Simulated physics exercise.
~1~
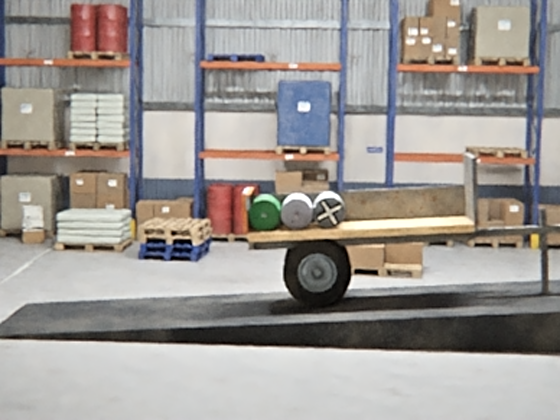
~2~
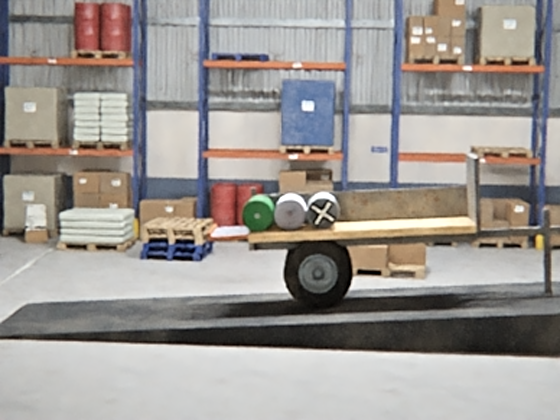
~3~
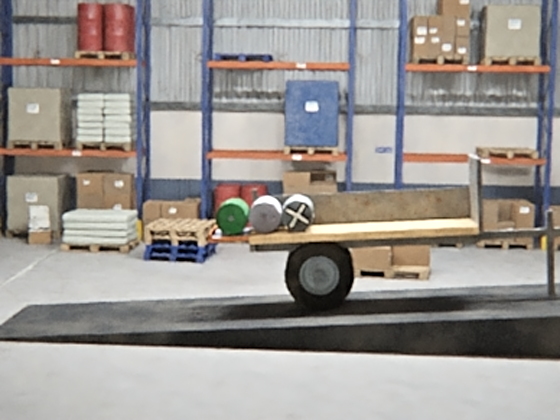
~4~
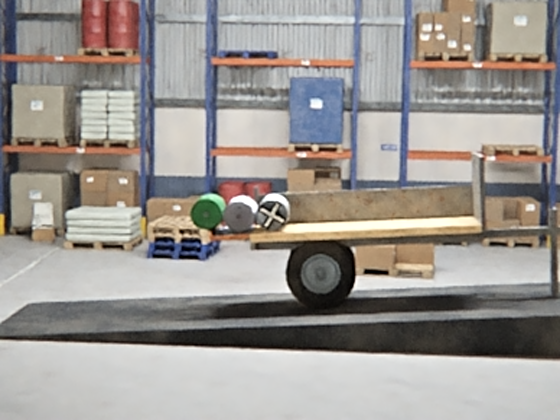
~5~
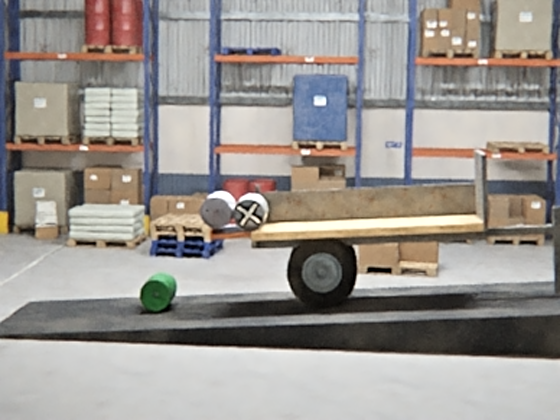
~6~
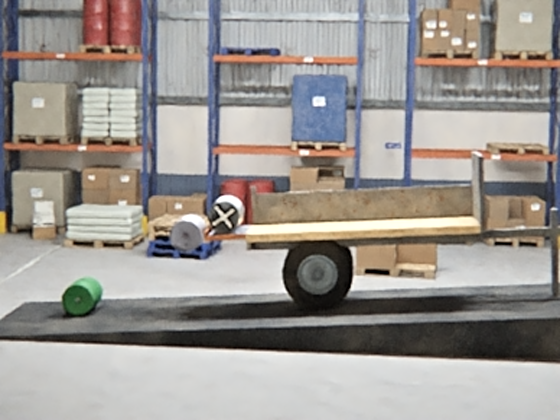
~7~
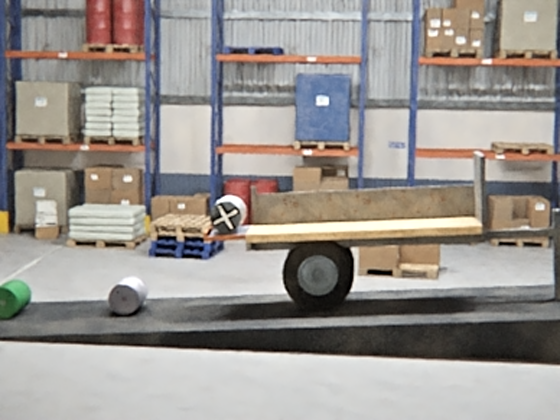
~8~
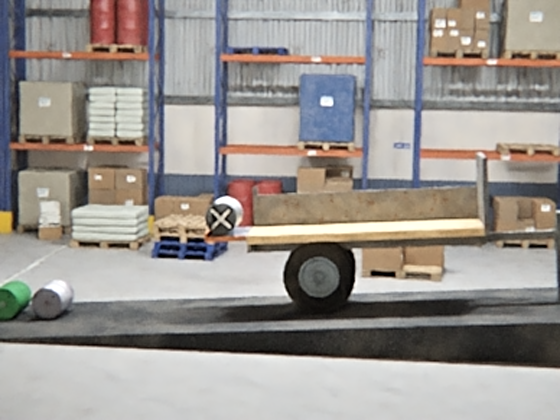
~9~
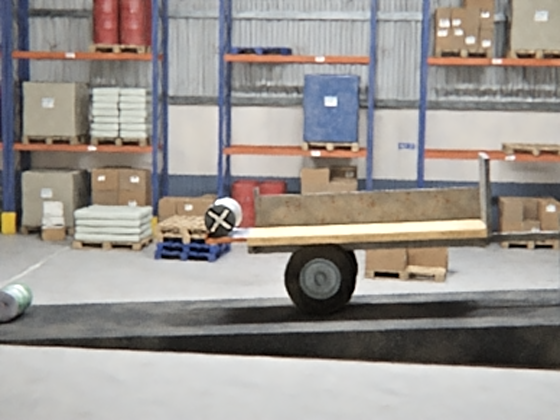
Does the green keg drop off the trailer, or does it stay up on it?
The green keg drops off the left end of the trailer and rolls away down the slope.
